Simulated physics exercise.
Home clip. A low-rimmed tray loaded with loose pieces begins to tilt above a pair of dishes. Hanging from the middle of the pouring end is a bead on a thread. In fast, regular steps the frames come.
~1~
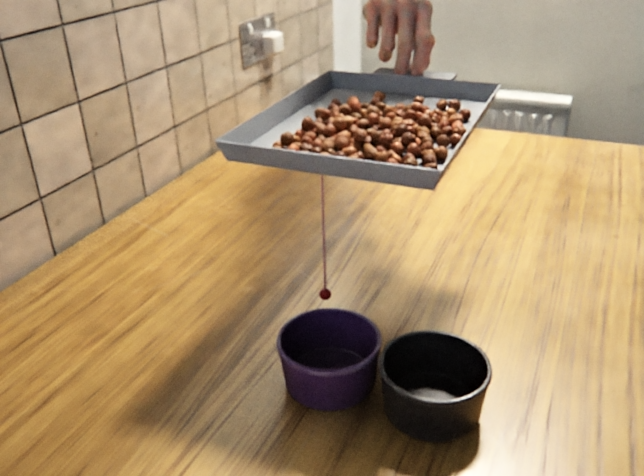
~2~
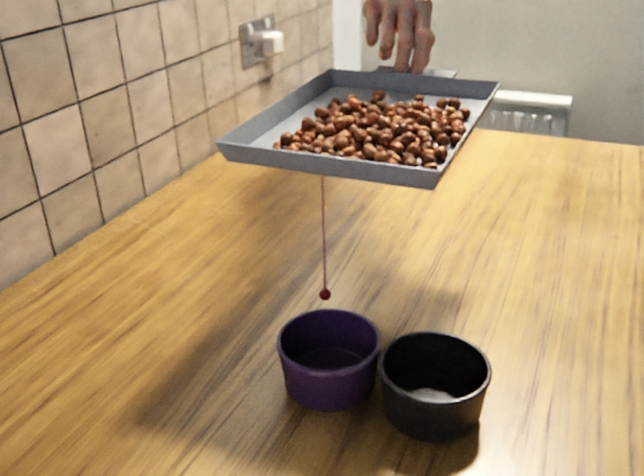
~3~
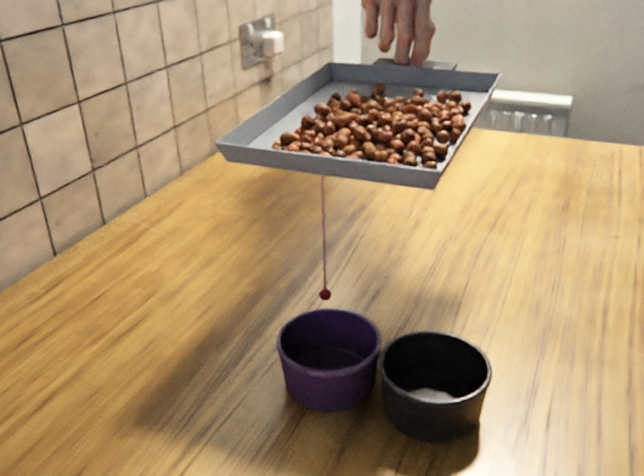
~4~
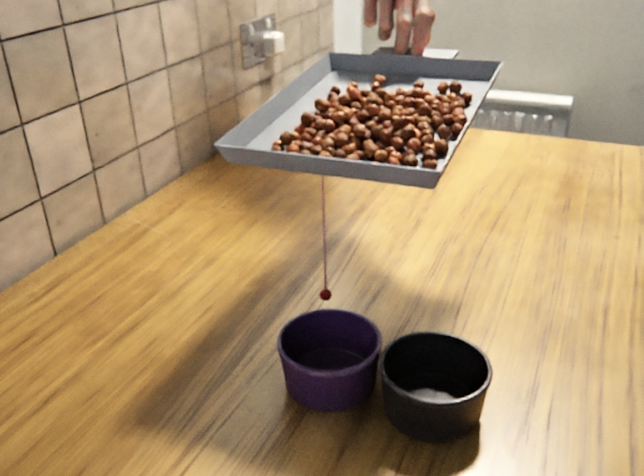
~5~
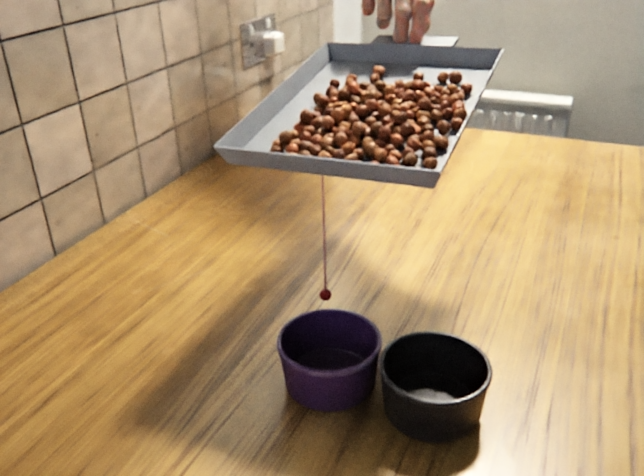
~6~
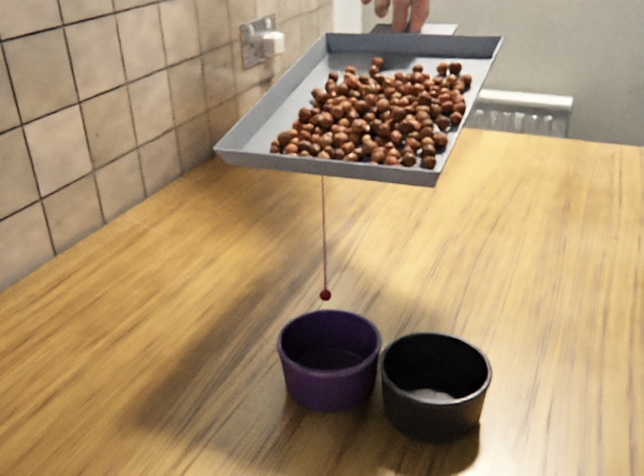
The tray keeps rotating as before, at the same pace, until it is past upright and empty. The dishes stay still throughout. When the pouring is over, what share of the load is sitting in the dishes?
Caught: Below half.
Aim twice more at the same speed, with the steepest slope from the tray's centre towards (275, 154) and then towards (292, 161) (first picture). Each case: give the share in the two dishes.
Respectively 0 % and 10 %.
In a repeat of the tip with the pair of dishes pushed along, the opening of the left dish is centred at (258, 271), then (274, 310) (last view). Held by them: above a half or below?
Well, the minor share the first time and the minor share the second time.
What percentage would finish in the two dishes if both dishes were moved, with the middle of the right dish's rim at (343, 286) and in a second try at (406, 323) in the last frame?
0 % and 0 %.
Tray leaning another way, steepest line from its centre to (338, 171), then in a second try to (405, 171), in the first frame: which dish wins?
Note: Place 1, the dish at the left; place 2, the dish at the right.
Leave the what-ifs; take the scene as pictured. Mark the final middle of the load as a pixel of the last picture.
Last view, resting centre - approx. (254, 380).
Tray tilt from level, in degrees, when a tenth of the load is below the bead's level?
The angle is around 75°.
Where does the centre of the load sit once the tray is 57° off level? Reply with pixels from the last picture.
Somewhere about pixel (332, 109).
Just after the last frame, tray tipped steeply; almost all on the tray; just a few in the left dish; just a few outside both; just a few in the air.
A moment on, tray tipped right over; about a tenth on the tray; just a few in the right dish; roughly a quarter in the left dish; roughly two thirds outside both; about a tenth in the air.
Further on, tray tipped past a quarter turn; just a few in the right dish; roughly a quarter in the left dish; the larger part outside both.
When it is over, tray tipped past a quarter turn; just a few in the right dish; roughly a quarter in the left dish; the larger part outside both.
